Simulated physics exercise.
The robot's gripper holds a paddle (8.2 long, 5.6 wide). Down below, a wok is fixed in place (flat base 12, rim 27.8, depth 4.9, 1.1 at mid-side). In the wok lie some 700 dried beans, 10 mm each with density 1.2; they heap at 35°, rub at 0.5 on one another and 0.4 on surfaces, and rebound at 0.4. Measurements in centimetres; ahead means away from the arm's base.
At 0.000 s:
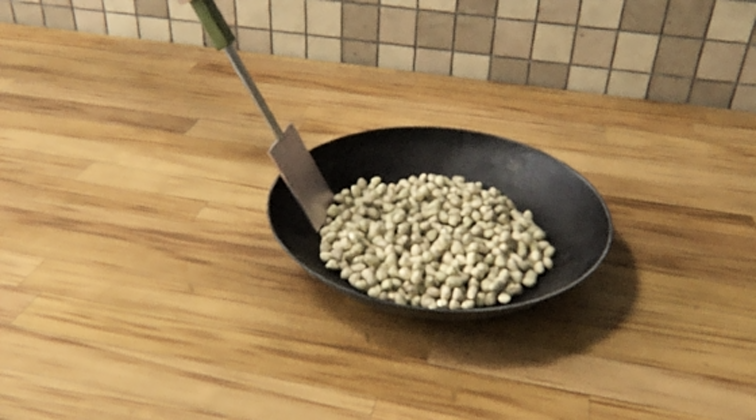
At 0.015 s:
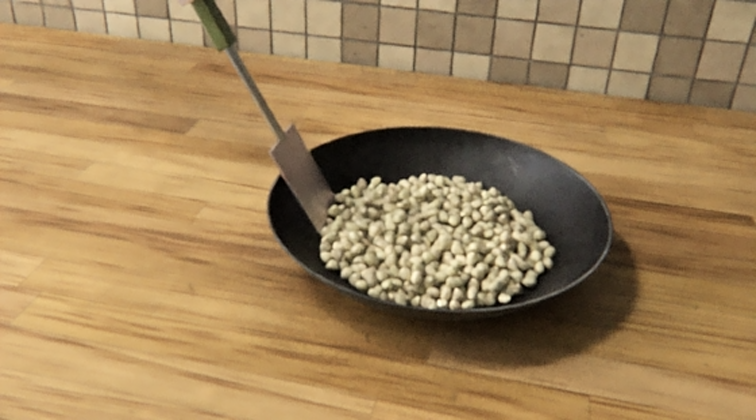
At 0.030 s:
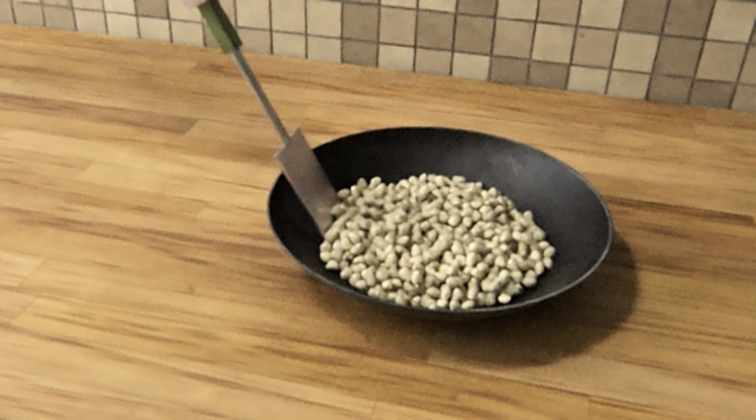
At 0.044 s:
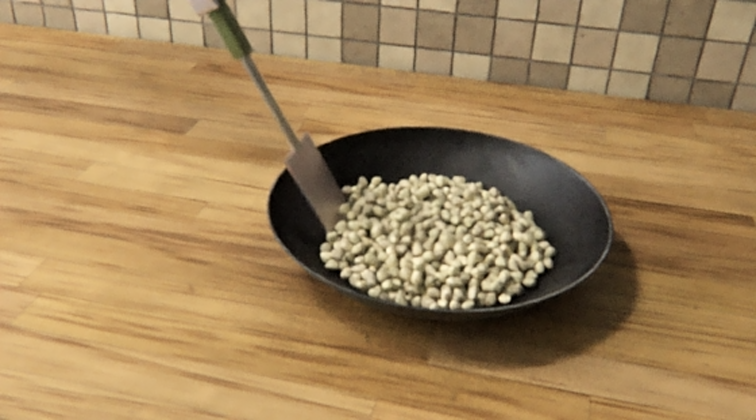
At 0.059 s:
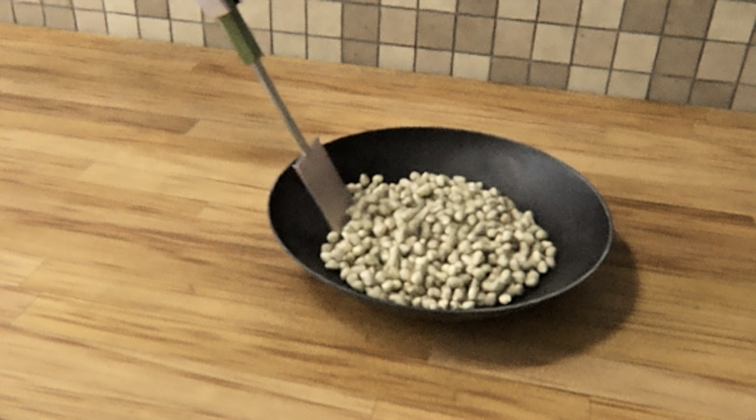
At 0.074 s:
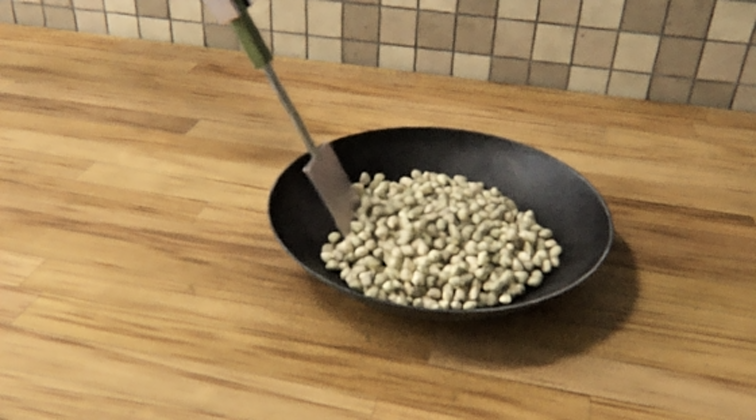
A green-handled paddle, held from above by a gripper, starts against the left edge of a heap of pale dried beans in a black wok on a wooden counter. It slides slowly a short way right, nudging the nearest beans, while the rest of the heap barely shifts.
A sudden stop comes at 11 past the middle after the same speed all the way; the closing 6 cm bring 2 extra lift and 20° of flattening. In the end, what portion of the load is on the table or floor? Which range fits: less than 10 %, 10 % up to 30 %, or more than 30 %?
The range that fits is 10 % up to 30 %.
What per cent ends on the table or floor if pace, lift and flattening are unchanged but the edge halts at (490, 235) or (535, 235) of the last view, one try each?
The two tries give near 0 and near 0 in a hundred.
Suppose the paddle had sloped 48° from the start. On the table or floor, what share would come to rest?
That would leave close to 20 per cent on the table or floor.
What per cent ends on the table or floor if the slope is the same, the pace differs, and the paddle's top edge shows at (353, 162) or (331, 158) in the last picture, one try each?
I'd estimate some 25 and 20 in a hundred.
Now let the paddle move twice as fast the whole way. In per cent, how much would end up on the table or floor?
Then roughly 25 percent.
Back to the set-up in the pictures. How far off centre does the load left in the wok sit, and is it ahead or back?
I'd say it's roughly 3.0 cm toward the front.
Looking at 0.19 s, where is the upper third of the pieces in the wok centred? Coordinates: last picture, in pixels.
Roughly at pixel (498, 237).
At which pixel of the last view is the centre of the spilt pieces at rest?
Resting centre: About (656, 287).
By 0.19 s, sloping 61°, highest piece 4 above the table; 697 in the wok.
By 0.31 s, sloping 56°, highest piece 7 above the table; 694 in the wok, 3 on the blade or in flight.
By 0.56 s, sloping 41°, highest piece 6 above the table; 580 in the wok, 108 on the table or floor, 9 on the blade or in flight.
By 1.61 s, sloping 41°, highest piece 5 above the table; 579 in the wok, 118 on the table or floor.
Final count, 579 in the wok, 118 on the table or floor. That is 17 % on the table or floor.
